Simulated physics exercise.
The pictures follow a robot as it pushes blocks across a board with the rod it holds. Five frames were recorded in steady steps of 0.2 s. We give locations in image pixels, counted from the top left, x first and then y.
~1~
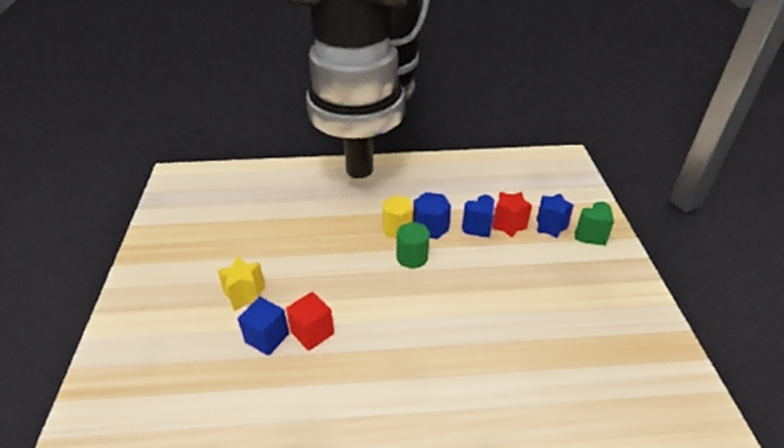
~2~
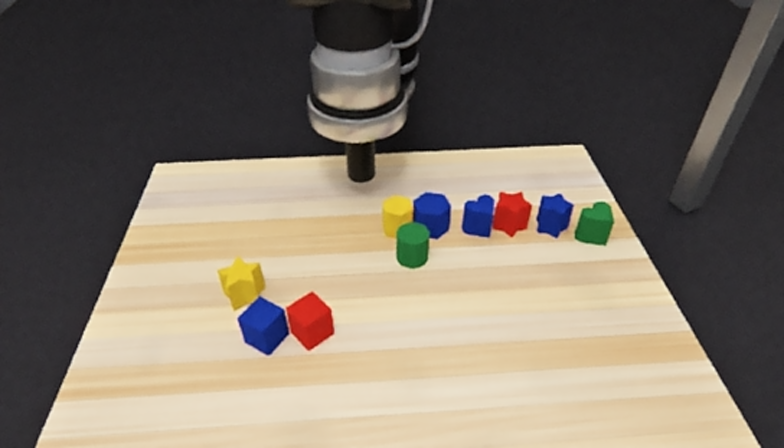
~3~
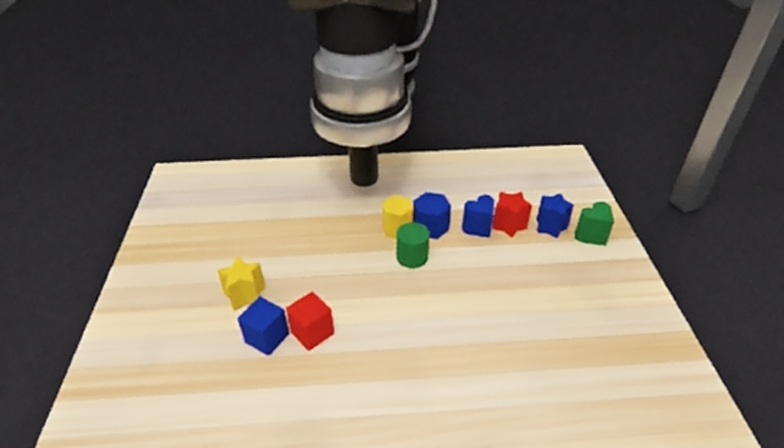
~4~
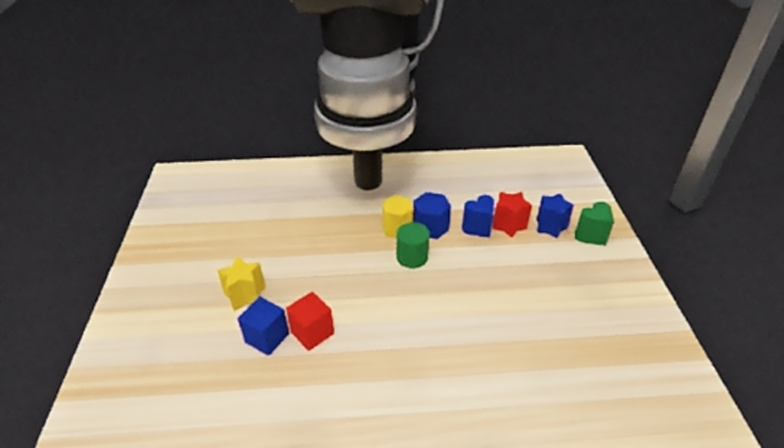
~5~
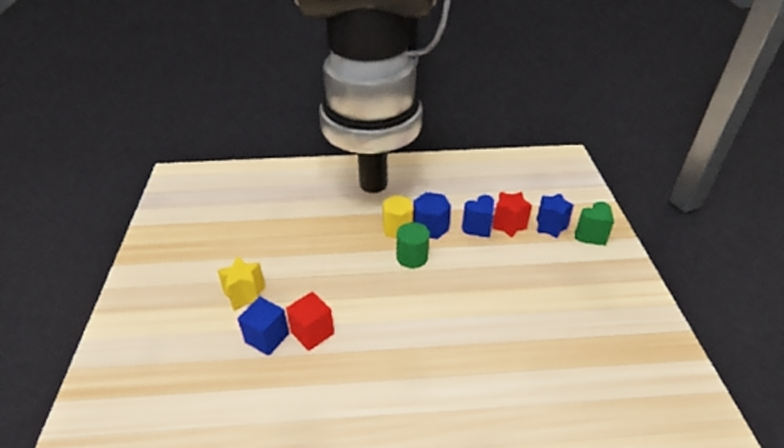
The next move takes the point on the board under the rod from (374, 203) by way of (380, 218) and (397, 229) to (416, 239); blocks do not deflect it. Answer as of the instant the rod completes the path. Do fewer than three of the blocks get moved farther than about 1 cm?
No
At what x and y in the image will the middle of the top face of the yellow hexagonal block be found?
My best guess is (441, 227).
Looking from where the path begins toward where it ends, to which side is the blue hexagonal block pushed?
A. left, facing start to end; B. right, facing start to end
Choice A: Left, facing start to end.
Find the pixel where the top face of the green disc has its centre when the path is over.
Top centre: (424, 247).
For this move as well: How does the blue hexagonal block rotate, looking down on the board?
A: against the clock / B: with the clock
I choose A.
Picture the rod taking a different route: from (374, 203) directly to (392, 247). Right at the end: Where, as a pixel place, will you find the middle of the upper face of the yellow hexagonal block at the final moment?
The yellow hexagonal block ends near (424, 228).
On the path given first. Halfway along, rod (388, 206); yellow hexagonal block (410, 212), turned 15° anticlockwise; blue hexagonal block (439, 204).
At the end, rod (417, 221); yellow hexagonal block (441, 227), turned 15° anticlockwise; green disc (424, 247); blue hexagonal block (451, 205), turned 30° anticlockwise; blue heart (487, 203), turned 15° clockwise.
